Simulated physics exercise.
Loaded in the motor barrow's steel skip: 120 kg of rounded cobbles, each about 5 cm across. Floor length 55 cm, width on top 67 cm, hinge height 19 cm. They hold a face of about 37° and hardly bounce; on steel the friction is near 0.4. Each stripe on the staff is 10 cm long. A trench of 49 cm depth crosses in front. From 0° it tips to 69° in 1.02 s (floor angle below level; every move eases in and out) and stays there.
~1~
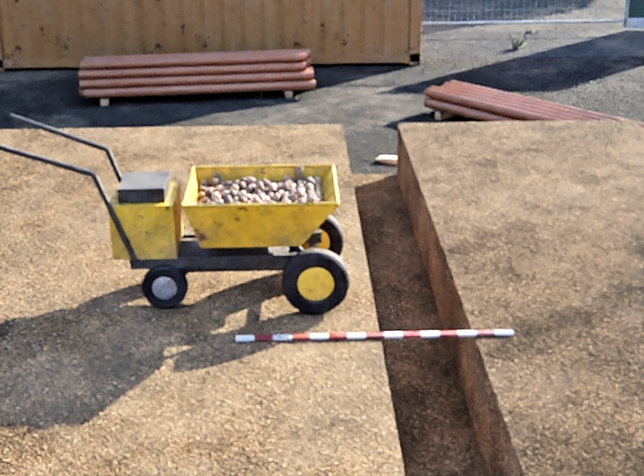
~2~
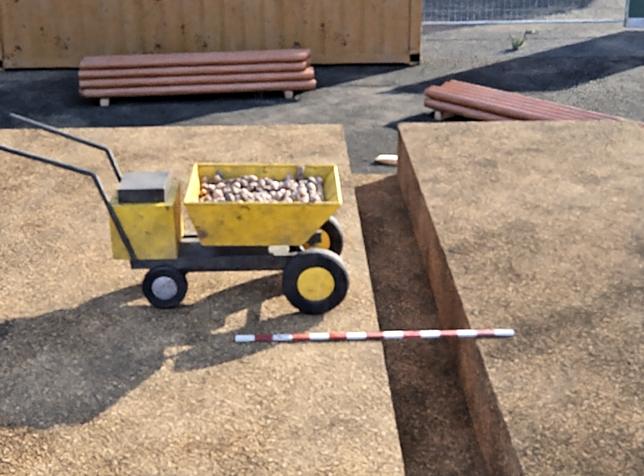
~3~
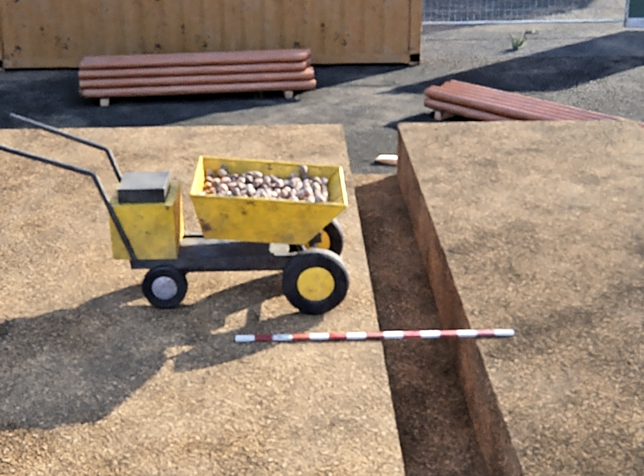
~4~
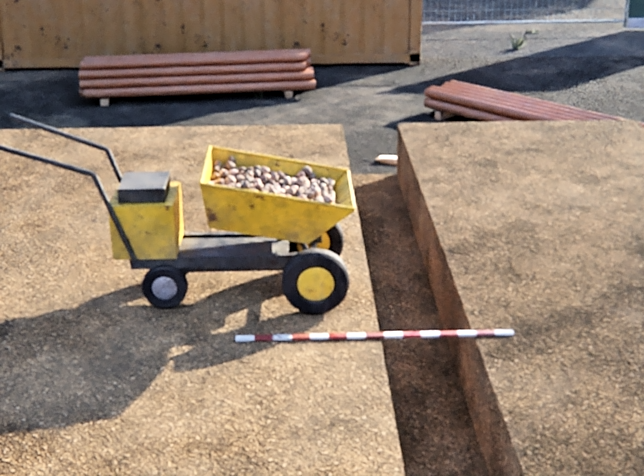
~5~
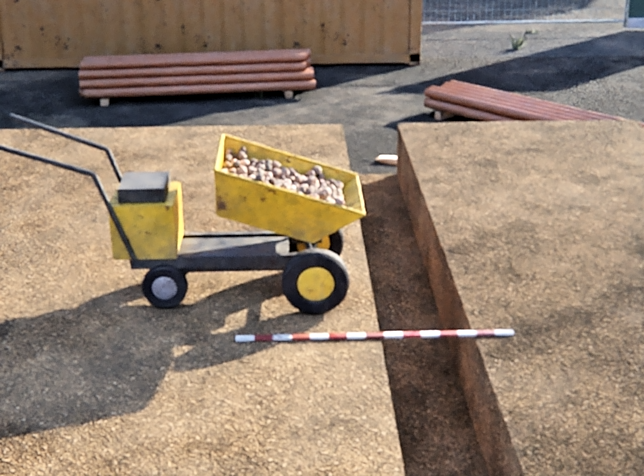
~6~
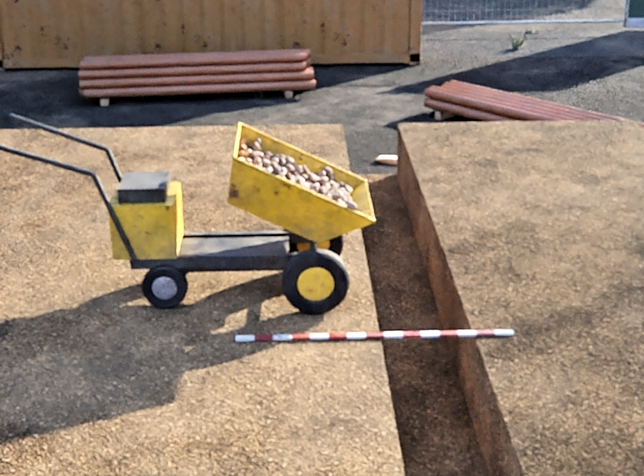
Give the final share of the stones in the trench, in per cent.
Close to 91 in a hundred.
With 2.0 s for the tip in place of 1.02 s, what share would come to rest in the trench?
Then about 100 per cent.
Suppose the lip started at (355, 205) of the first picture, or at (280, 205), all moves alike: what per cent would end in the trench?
First some 75, then 90 per cent.
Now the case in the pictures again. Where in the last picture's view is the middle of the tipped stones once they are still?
Their middle is at about (428, 348).
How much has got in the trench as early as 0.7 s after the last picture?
Some 35 per cent.
Then, 0.3 s after the last picture the floor is at 58°, 100 % in the skip; the foremost stones are at (396, 238).
Then, 0.7 s after the last picture the floor is at 69°, 65 % in the skip, 34 % in the trench; the foremost stones are at (455, 284).
Then, 1.0 s after the last picture the floor is at 69°, 26 % in the skip, 64 % in the trench, 9 % past the trench; the foremost stones are at (525, 282).
Then, 3.0 s after the last picture the floor is at 69°, 0 % in the skip, 91 % in the trench, 9 % past the trench; the foremost stones are at (559, 283).
